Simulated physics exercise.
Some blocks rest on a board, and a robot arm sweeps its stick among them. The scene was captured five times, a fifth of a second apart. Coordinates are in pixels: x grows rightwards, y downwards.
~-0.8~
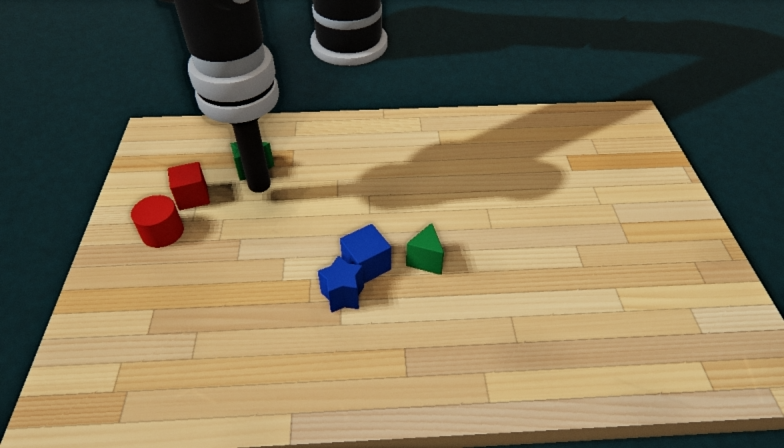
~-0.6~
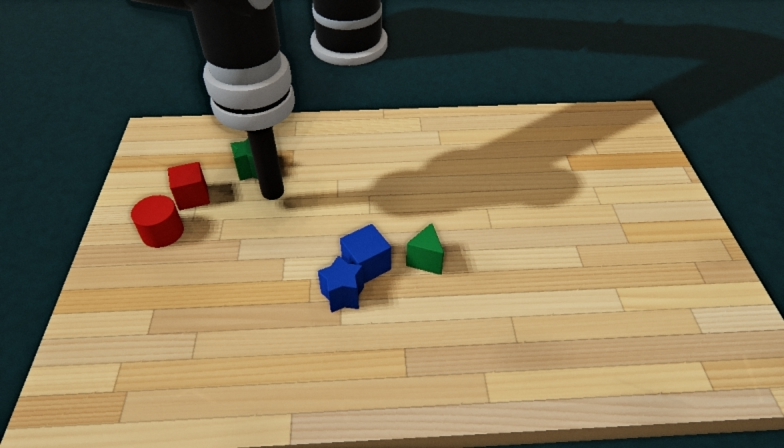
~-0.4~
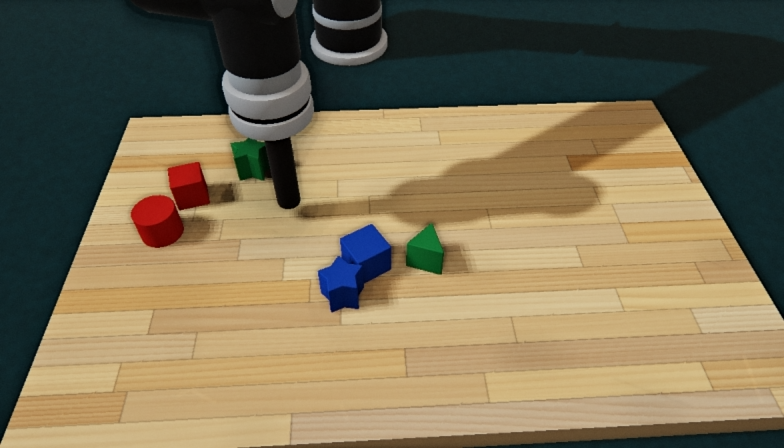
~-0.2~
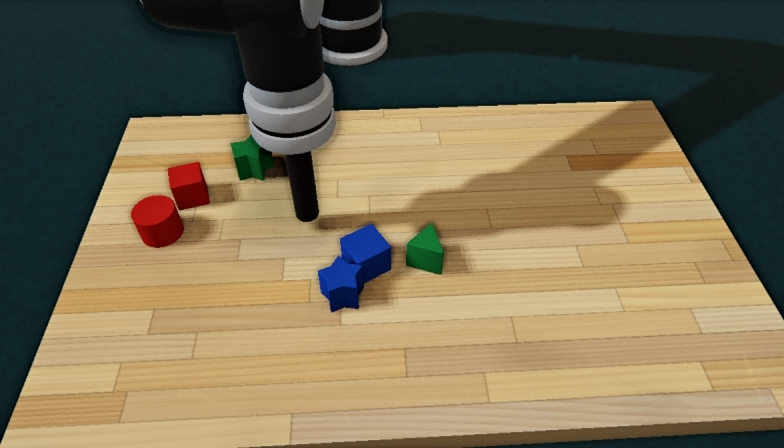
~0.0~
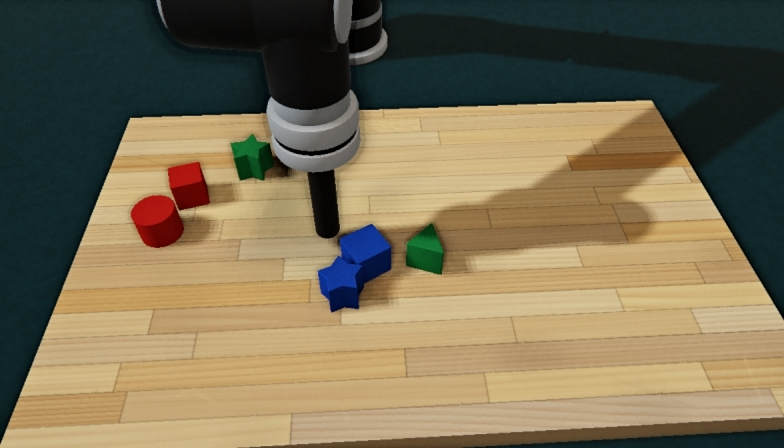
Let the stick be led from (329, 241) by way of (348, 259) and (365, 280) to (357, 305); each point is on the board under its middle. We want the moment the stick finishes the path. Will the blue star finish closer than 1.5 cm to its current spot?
I'd say no.
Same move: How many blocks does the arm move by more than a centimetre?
I'd put the number at two.
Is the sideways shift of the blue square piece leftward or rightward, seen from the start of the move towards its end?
Leftward.
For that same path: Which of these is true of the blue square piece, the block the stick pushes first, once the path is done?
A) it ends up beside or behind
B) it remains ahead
I choose A.
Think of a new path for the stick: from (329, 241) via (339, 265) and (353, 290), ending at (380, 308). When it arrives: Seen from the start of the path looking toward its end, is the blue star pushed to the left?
No - that is not the case.
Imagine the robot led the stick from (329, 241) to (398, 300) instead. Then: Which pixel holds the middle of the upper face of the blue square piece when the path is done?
I'd say the blue square piece ends with its top centre at (432, 271).
The first path, step by step. Halfway along, stick (357, 259); blue square piece (389, 253), turned 30° anticlockwise.
At the end, stick (356, 296); blue star (326, 290), turned 50° clockwise; blue square piece (398, 260), turned 55° anticlockwise; green triangular piece unmoved.
